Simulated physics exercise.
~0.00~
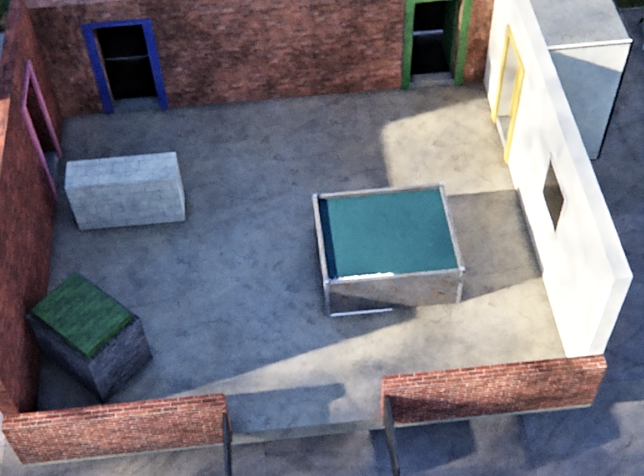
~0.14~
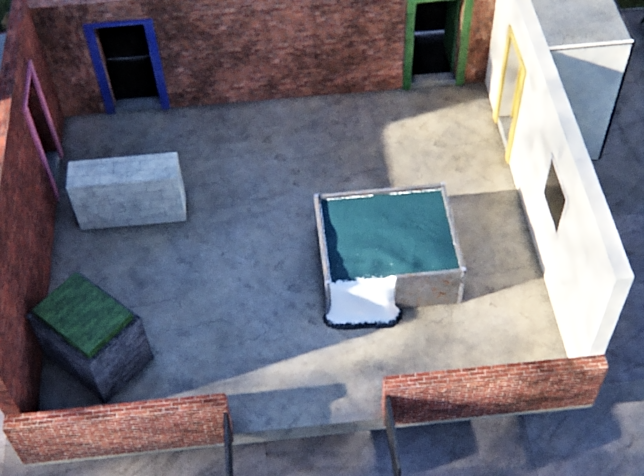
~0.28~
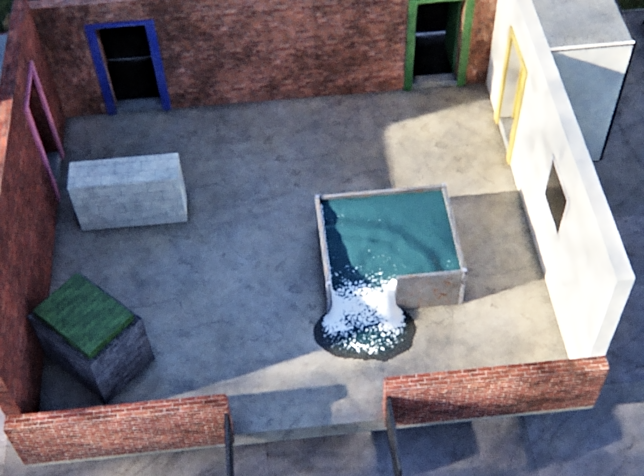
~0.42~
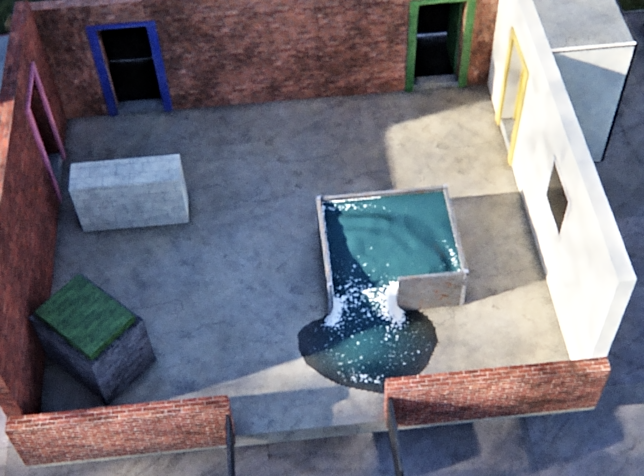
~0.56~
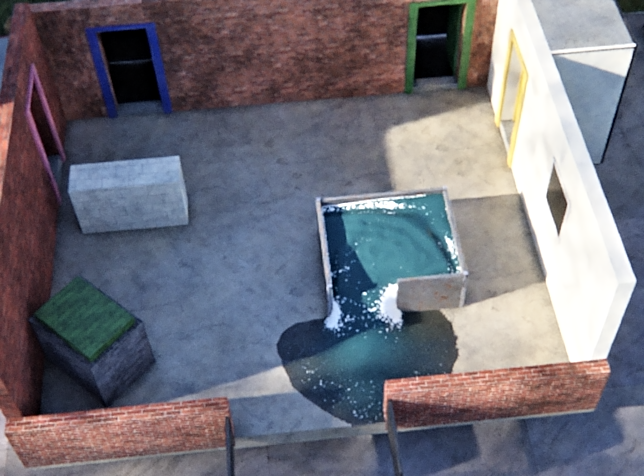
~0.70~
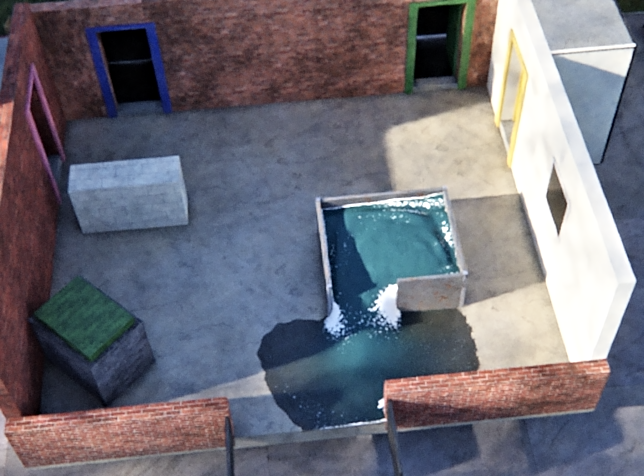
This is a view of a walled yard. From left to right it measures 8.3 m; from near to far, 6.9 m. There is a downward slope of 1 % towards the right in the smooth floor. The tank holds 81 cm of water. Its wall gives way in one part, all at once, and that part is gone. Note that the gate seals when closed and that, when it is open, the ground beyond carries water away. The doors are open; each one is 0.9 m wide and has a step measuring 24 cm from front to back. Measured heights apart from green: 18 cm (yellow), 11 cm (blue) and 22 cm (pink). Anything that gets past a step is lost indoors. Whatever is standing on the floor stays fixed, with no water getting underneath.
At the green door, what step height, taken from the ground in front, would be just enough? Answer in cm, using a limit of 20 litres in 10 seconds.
5.5 cm.
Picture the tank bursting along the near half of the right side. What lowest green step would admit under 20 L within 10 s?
That way, roughly 14.0 cm.
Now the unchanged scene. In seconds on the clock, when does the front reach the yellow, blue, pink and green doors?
Arrival: Yellow 3.8 s, blue not within the 10 s, pink not within the 10 s, green 5.0 s.
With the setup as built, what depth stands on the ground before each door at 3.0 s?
Depth (cm): Yellow 0 / blue 0 / pink 0 / green 0.
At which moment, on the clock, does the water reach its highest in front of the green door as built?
That happens close to 6.5 s on the clock.
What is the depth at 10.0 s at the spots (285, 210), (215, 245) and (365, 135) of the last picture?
Taking the spots in order: About 0, 0 and 4 centimetres.
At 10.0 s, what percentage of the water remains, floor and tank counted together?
Remaining share: Around 46 %.
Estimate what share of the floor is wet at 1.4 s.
Near 15 per cent of the open floor.
After 1.4 s water covers 15 % of the floor, deepest (42 cm) near (358, 321); it has not reached the green door.
After 3.0 s water covers 25 % of the floor, deepest (26 cm) near (392, 397); it has not reached the green door.
After 10.0 s water covers 50 % of the floor, deepest (9 cm) near (567, 390); 7 cm at the green door, 0 litres in over its 12 cm step.
At the green door as built, the water arrived by 5.3 s and peaked near 10 cm at 6.6 s.
With a step of 5 cm, 26 litres would have come in within the 10 s; with 6 cm, 15 litres. So under 20 litres takes about 5.5 cm.
